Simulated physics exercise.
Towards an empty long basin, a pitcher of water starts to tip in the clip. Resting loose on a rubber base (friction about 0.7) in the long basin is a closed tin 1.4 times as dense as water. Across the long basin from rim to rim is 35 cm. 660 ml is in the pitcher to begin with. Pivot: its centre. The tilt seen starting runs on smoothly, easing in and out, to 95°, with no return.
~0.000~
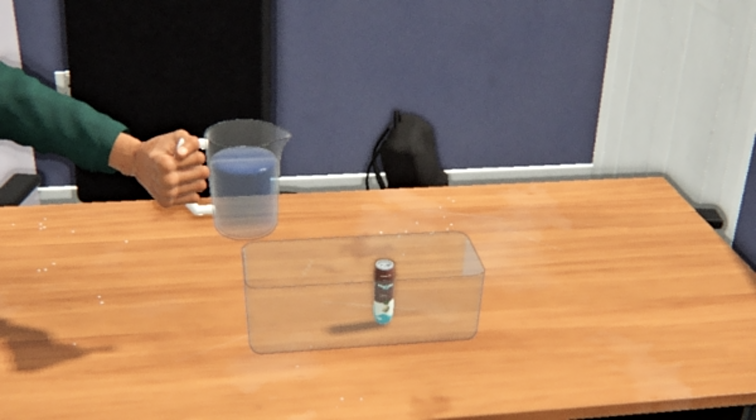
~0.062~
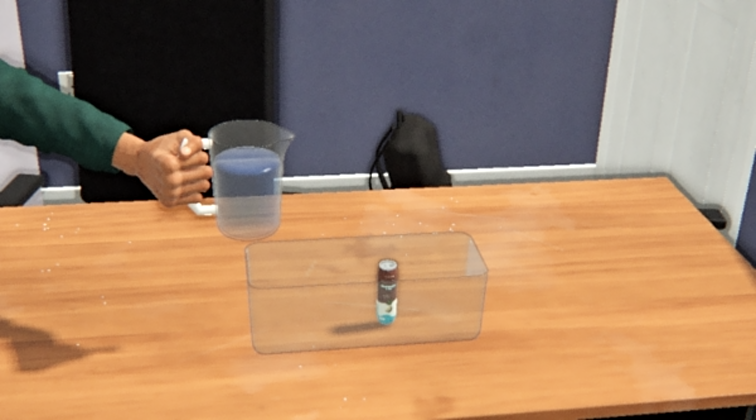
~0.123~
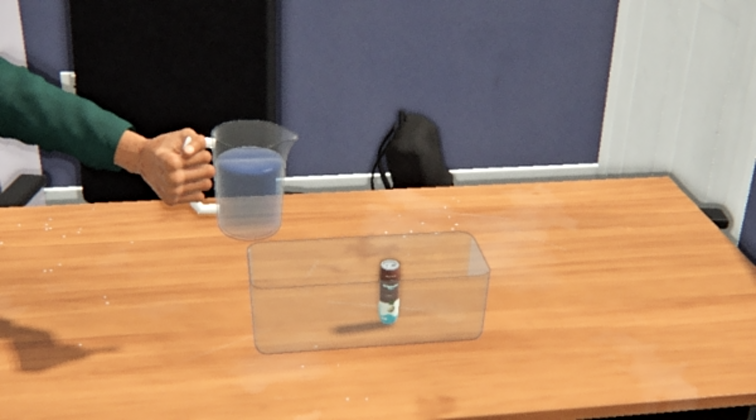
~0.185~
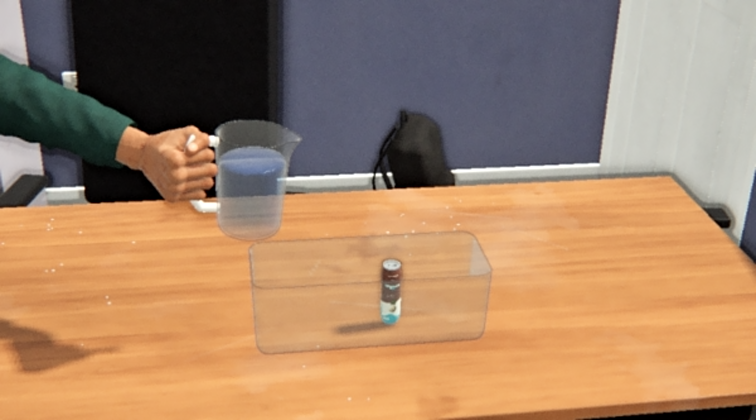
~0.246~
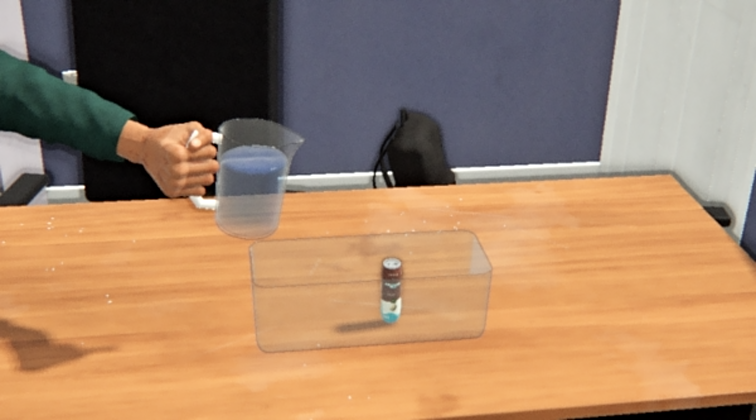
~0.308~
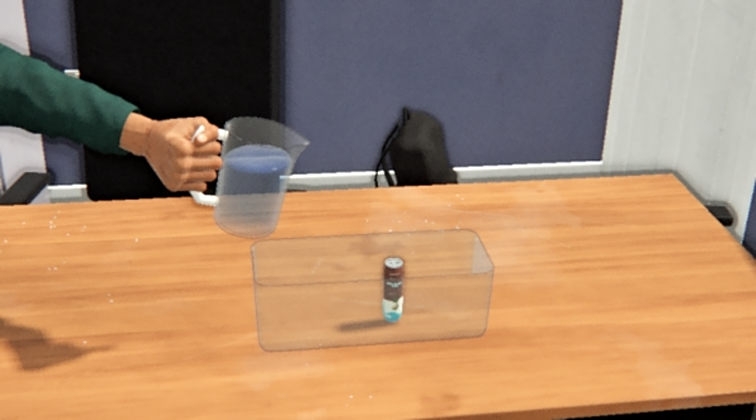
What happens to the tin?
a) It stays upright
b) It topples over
a.
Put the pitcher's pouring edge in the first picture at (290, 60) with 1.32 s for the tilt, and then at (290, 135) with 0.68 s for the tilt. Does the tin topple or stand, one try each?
Trial 1 - tin tips; trial 2 - tin stays standing.
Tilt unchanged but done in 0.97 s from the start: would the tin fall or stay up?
Outcome - the tin remains standing.
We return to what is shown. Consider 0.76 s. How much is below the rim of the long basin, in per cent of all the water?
Around 0%.
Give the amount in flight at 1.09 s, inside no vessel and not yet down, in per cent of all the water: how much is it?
Airborne share: Near 18 %.
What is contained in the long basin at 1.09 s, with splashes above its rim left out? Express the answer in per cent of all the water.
My estimate is about 28 percent.
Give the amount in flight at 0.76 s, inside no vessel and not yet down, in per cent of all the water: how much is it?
Some 5 per cent, I reckon.
Then, 0.76 s in, the tilt is 59° and 95 per cent is still to pour; the tin stands where it began.
Then, 1.09 s in, the tilt is 88° and 55 per cent is still to pour; the tin stands where it began.
Then, 1.44 s in, the tilt is 95° and 13 per cent is still to pour; the tin stands where it began.
Then, 1.82 s in, the tilt is 95° and 2 per cent is still to pour; the tin stands where it began.
Finally, the tin stands where it began.
